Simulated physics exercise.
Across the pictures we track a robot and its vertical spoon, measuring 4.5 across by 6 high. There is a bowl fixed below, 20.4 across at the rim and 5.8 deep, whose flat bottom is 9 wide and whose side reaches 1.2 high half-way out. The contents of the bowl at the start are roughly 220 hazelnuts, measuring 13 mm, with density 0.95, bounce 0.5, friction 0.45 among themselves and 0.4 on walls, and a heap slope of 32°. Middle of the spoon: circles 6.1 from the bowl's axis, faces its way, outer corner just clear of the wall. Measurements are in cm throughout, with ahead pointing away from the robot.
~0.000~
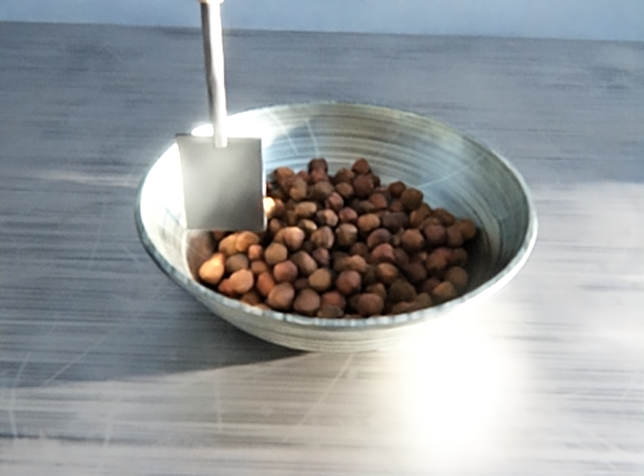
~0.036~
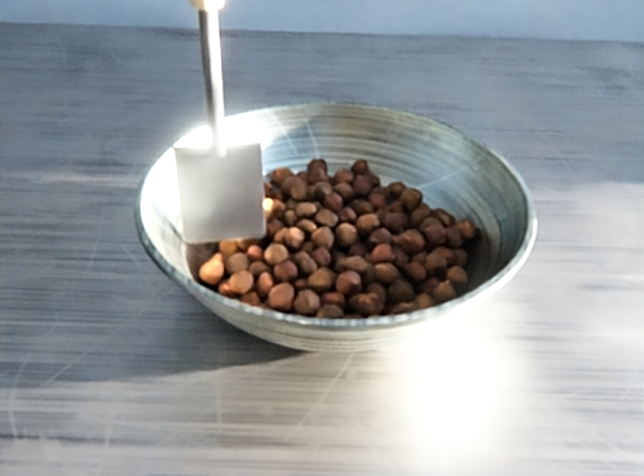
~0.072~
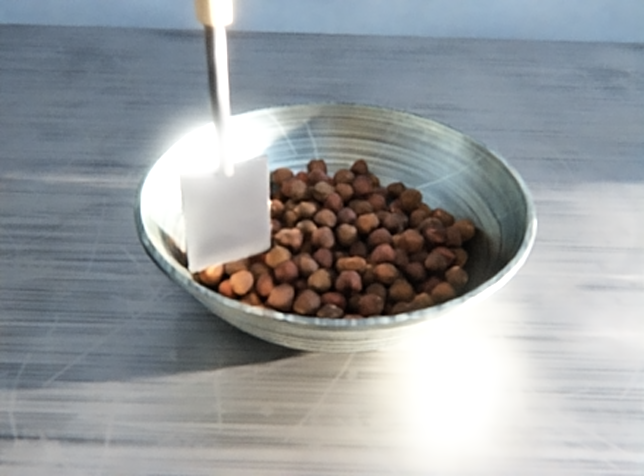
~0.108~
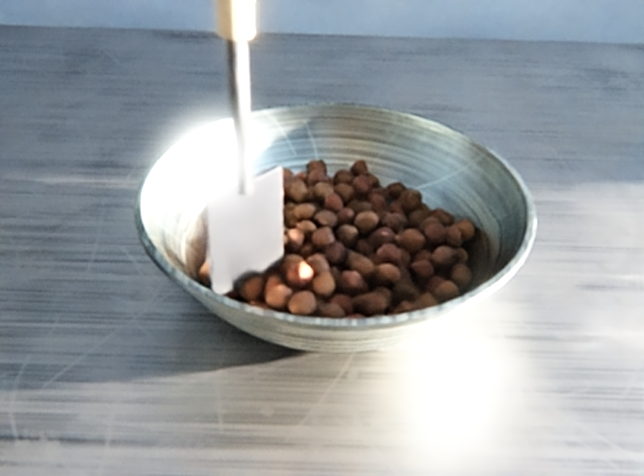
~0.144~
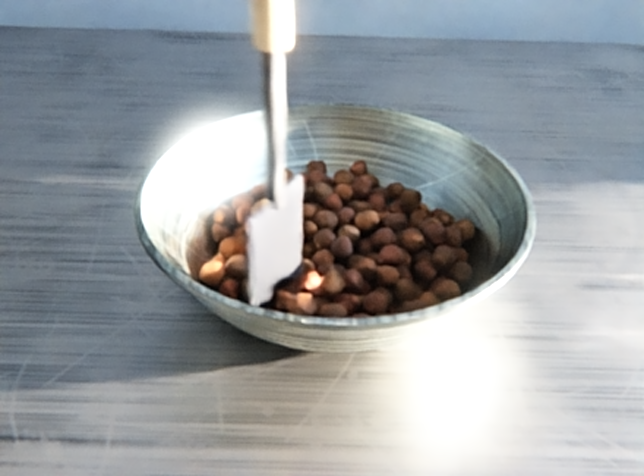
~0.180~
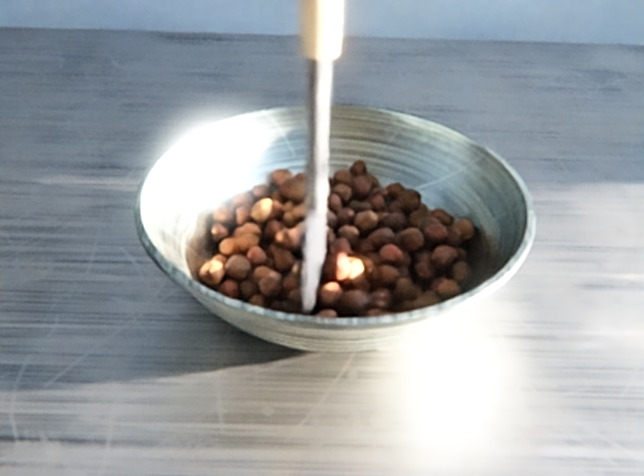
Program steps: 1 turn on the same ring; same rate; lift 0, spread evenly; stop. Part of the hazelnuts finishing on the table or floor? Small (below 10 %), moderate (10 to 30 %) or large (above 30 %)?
Small.
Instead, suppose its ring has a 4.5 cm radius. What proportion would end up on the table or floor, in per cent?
It would come to about 5 per cent.
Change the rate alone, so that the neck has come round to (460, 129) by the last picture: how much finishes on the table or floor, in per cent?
Something like 20 percent, roughly.
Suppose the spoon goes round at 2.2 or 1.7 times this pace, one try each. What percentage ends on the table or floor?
It would be about 25 and 15 percent respectively.
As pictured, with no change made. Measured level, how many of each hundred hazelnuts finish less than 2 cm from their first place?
Around 40 in a hundred, roughly.
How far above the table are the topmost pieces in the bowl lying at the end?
About 5.0 cm.
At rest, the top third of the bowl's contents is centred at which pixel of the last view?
It is centred around (271, 263).
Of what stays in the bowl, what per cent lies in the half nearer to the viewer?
About 60 %.
After 0.39 s, 188° round, highest piece 6 above the table; 215 in the bowl.
After 0.61 s, 296° round, highest piece 7 above the table; 210 in the bowl, 4 on the table or floor, 1 in flight or on the tool.
After 0.91 s, 0° round, highest piece 5 above the table; 208 in the bowl, 7 on the table or floor.
After 1.61 s, 0° round, highest piece 5 above the table; 208 in the bowl, 7 on the table or floor.
At rest, 208 in the bowl, 7 on the table or floor. That is 3 % on the table or floor.
